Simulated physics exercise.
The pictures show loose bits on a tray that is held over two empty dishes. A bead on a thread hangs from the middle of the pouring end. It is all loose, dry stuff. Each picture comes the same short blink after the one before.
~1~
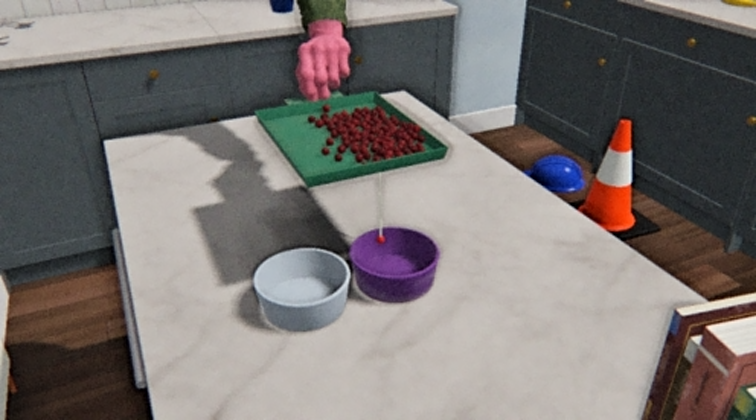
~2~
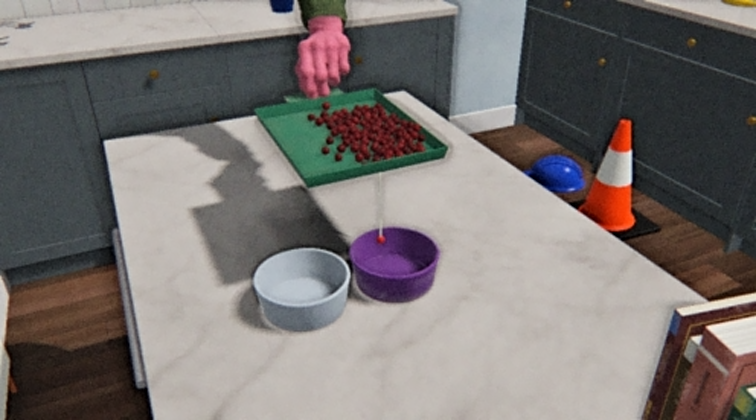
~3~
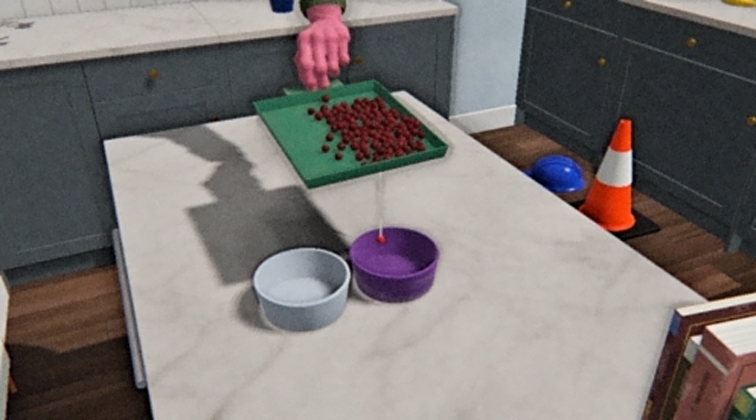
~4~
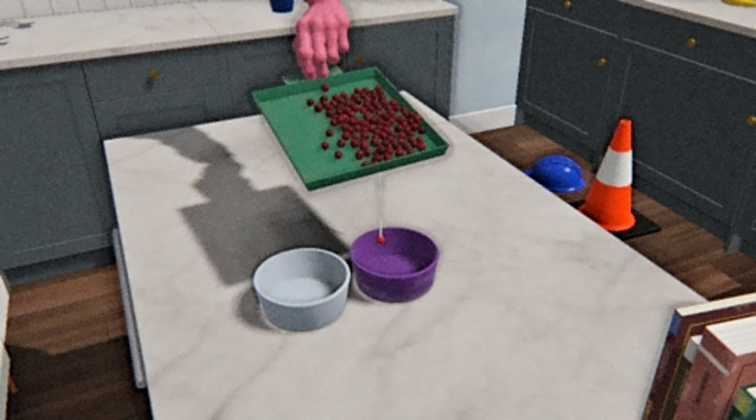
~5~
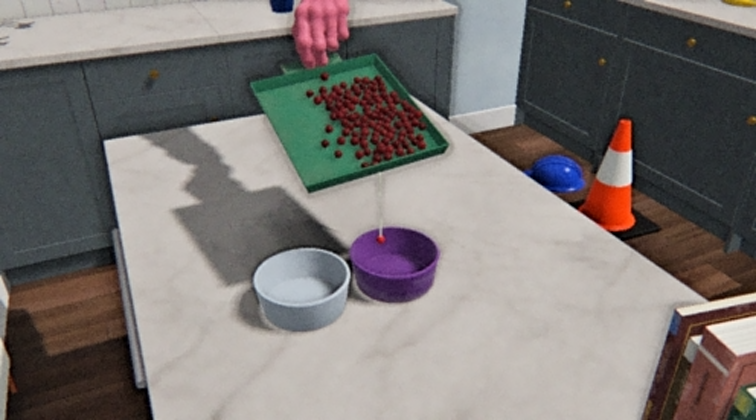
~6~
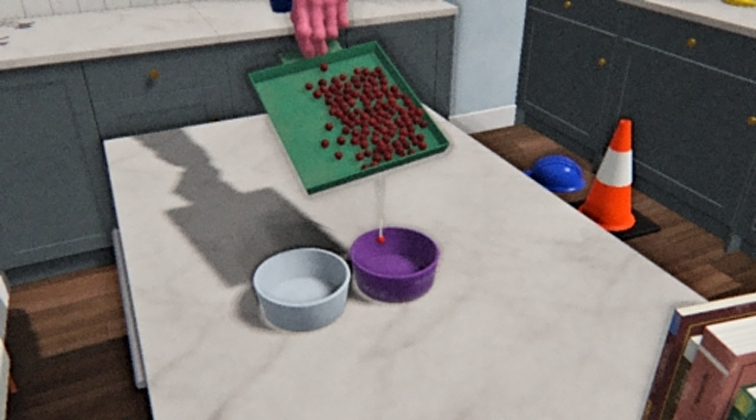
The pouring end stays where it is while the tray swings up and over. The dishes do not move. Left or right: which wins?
More goes to the left-hand dish.
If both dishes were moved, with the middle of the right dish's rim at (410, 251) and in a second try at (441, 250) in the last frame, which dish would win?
At the first place the left-hand dish, at the second the left dish.
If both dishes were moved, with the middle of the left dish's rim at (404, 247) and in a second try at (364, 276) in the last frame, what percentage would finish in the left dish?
About 10 and 70 per cent.
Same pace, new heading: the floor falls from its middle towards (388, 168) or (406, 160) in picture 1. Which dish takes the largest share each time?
At the first place the dish on the right, at the second the dish on the right.
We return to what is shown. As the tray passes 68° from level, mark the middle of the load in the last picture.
At about (364, 143).
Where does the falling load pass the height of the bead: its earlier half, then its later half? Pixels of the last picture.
Early half (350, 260), late half (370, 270).
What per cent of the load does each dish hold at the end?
For the left dish some 40 %, for the right dish some 10 %.
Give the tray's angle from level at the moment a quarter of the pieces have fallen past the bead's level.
Around 115° of tilt.
Soon after the last picture, tray tipped steeply; nearly all on the tray; a stray few in the air.
A little later, tray tipped past a quarter turn; about half on the tray; a small part in the left dish; about a third in the air.
Later still, tray tipped past a quarter turn; about half in the left dish; a small part in the right dish; about half outside both.
At rest, tray tipped past a quarter turn; about half in the left dish; a small part in the right dish; about half outside both.
